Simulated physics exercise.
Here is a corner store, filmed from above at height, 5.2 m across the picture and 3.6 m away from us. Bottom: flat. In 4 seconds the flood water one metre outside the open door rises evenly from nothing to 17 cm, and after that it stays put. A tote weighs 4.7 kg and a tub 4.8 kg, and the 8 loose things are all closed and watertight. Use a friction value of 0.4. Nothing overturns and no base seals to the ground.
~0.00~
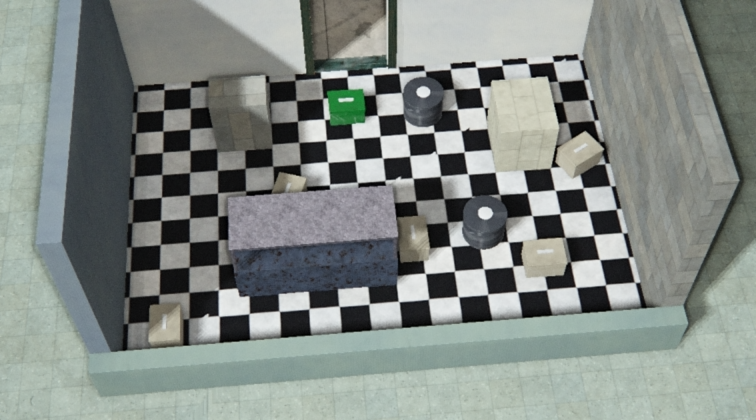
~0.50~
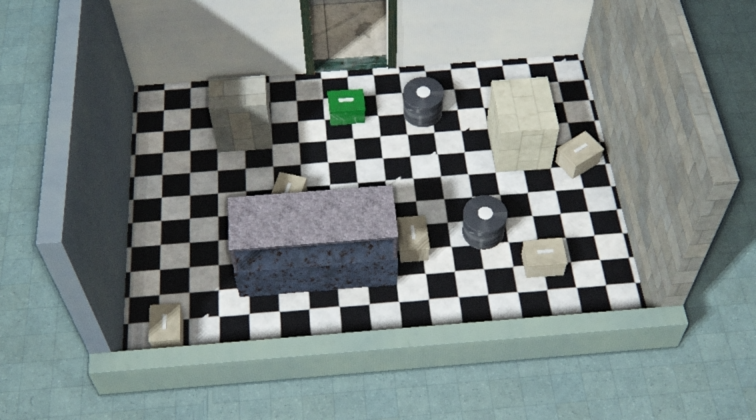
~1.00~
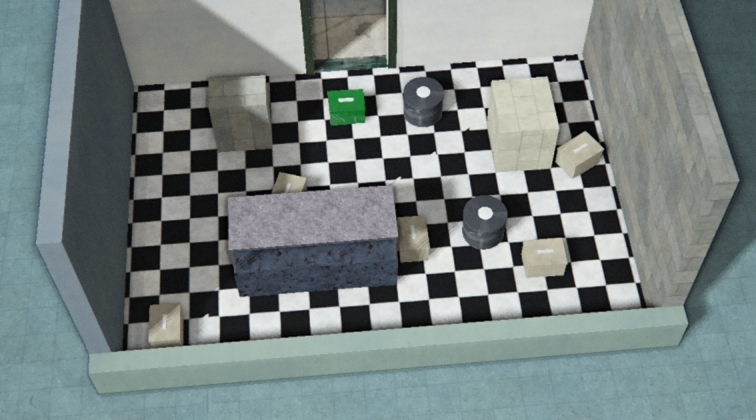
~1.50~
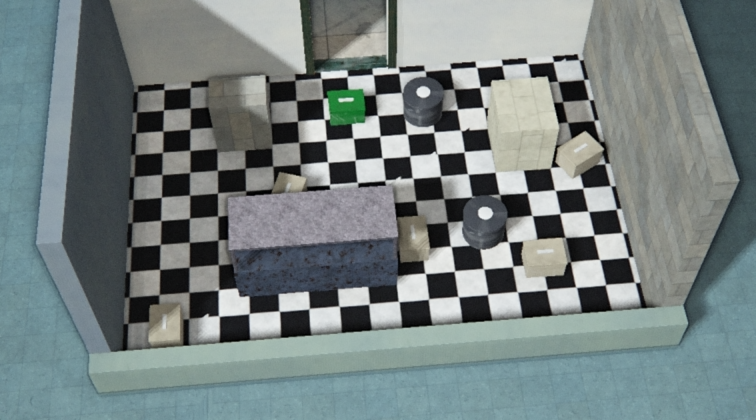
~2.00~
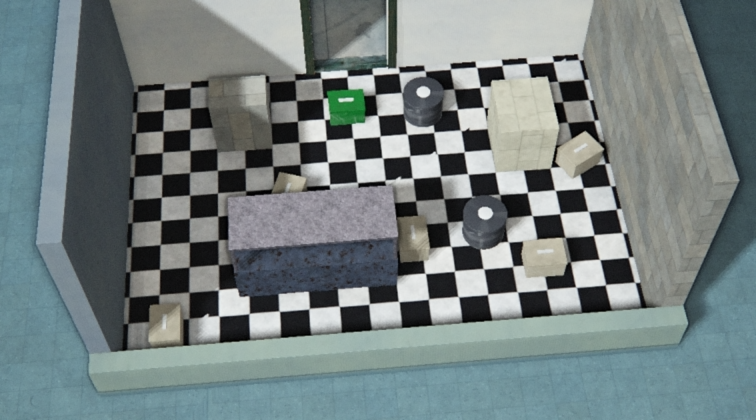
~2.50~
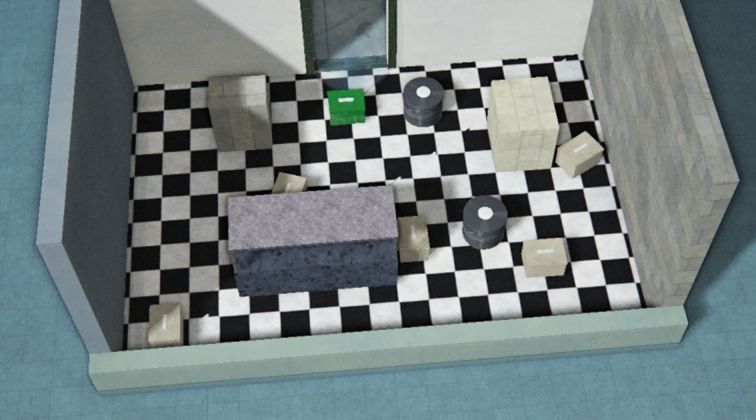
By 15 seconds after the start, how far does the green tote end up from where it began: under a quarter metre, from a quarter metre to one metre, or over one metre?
I reckon it goes over a metre.
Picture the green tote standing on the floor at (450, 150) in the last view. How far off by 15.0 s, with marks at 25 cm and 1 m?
Here it heads a good way off.
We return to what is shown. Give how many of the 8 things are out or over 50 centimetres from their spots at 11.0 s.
Result: 5.
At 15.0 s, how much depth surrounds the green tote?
Around 8 cm.
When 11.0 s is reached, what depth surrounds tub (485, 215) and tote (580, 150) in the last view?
About 6 and 3 cm.
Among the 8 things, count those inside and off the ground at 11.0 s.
I'd say 5 of them.
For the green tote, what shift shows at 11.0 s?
It has shifted about 300 cm.
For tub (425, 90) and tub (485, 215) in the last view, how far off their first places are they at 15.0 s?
In turn: 50 cm, 120 cm.
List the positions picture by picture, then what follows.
In the first frame, the green tote at (346, 100) rests on the ground; 0.0 m2 under water; 0 of 8 have shifted.
In the second frame, the green tote at (346, 100) rests on the ground; water covers 0.0 m2; 0 of 8 have shifted.
In the third frame, the green tote at (346, 100) rests on the ground; water covers 0.0 m2; 0 of 8 have shifted.
In the fourth frame, the green tote at (346, 100) rests on the ground; water covers 0.0 m2; 0 of 8 have shifted.
In the fifth frame, the green tote at (346, 100), on the bottom; water covers 0.0 m2; 0 of 8 have shifted.
In the sixth frame, the green tote at (346, 100) rests on the ground; water covers 0.2 m2; 0 of 8 have shifted.
After 3.5 s the green tote is near (347, 126), 0.4 m from its start, aground; 0 afloat.
After 6.8 s the green tote is near (381, 205), 1.5 m from its start, afloat; 1 afloat.
After 11.0 s the green tote is near (511, 308), 3.1 m from its start, afloat; 5 afloat.
After 15.0 s the green tote is near (521, 303), 3.1 m from its start, afloat; 8 afloat.
